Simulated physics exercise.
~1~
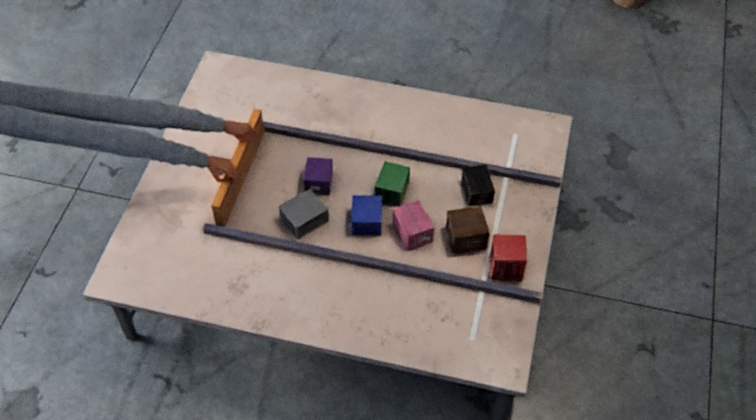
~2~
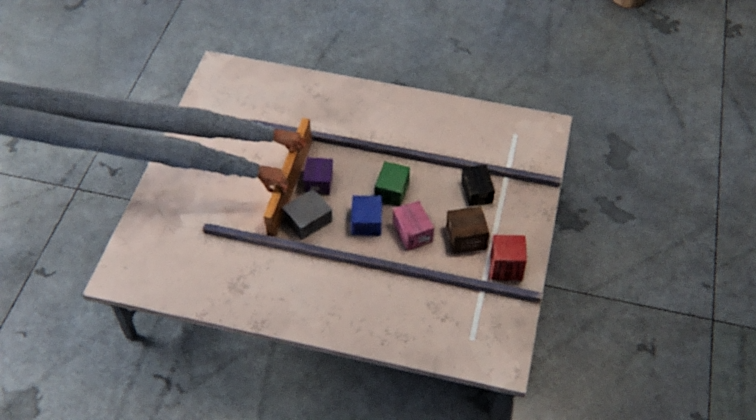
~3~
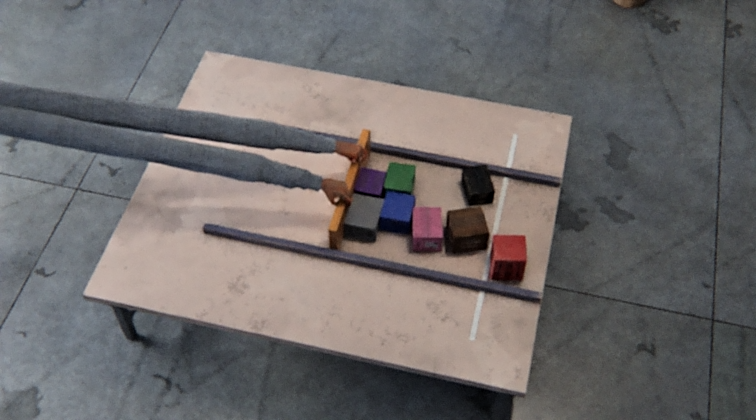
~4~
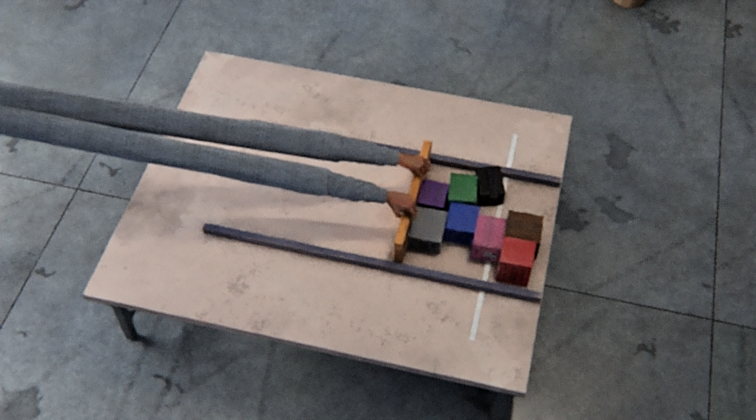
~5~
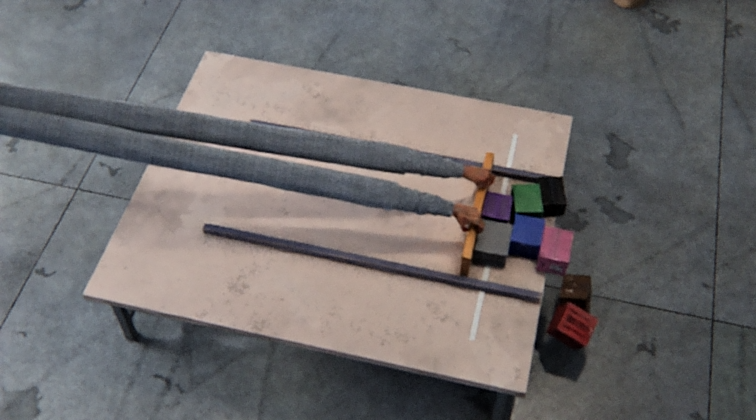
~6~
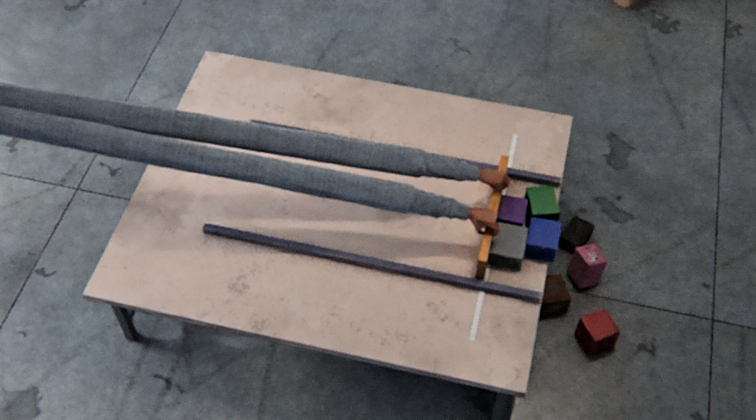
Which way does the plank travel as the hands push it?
The plank moves to the right, toward the tape mark and the edge of the deck.
